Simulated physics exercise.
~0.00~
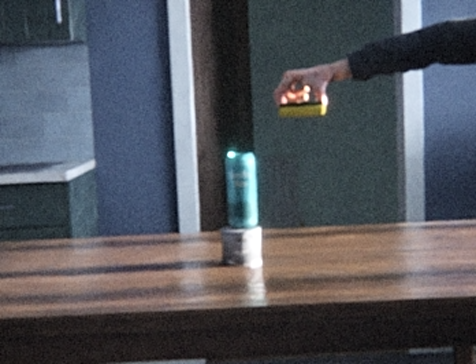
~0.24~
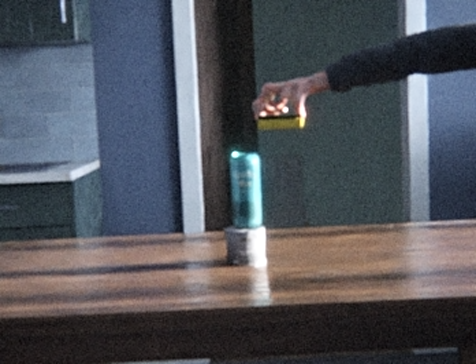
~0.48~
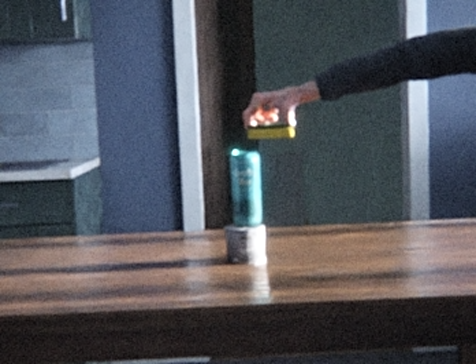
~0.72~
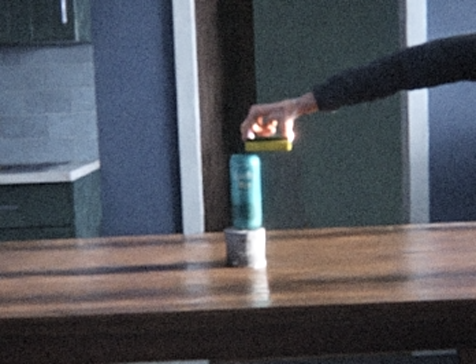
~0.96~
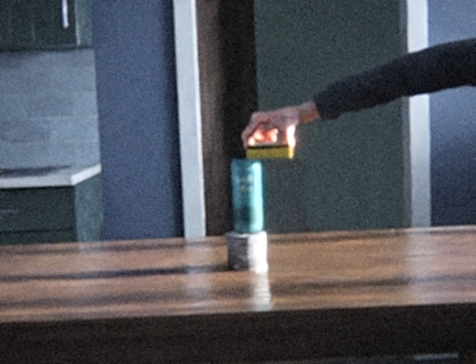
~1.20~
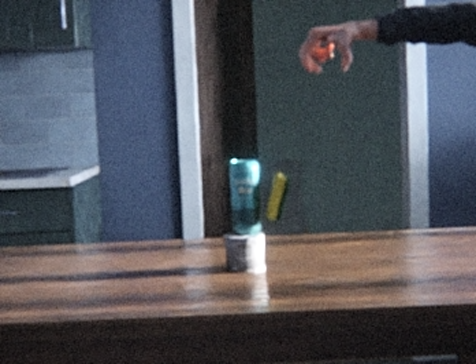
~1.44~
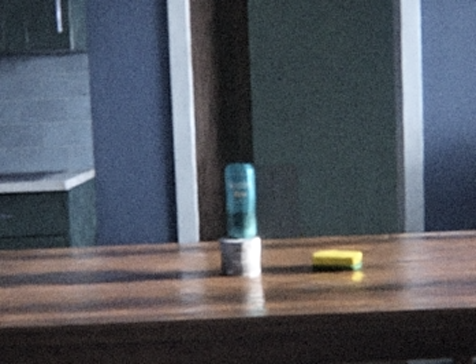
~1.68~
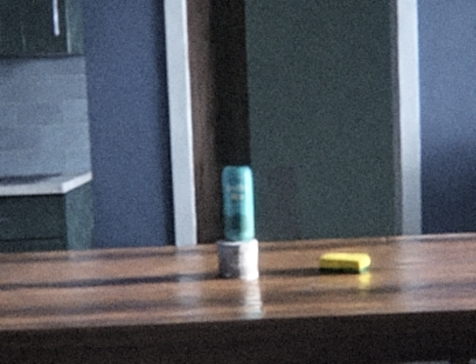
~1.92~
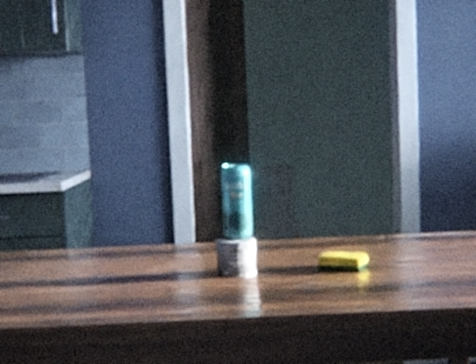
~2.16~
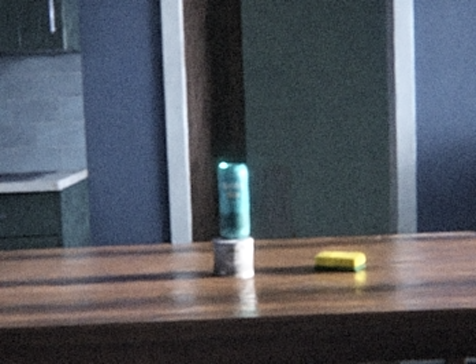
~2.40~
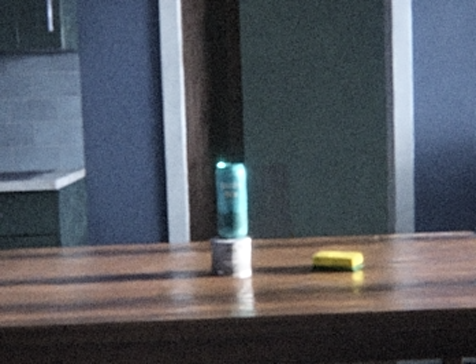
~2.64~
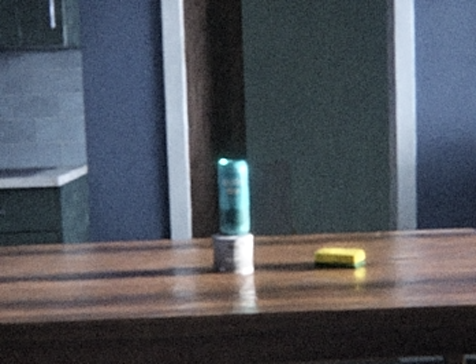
On a wooden table in a room with dark cabinets and blue-grey walls, a turquoise can stands on a small grey tub. A hand reaching in from the right carries a yellow sponge left and down toward the top of the can. It lowers the sponge onto the can's right side and holds it there briefly. The hand lets go and draws back to the right, and the sponge tips off and drops beside the can, turning as it falls. It ends up lying upside down on the table to the right, while the can and tub stay standing.
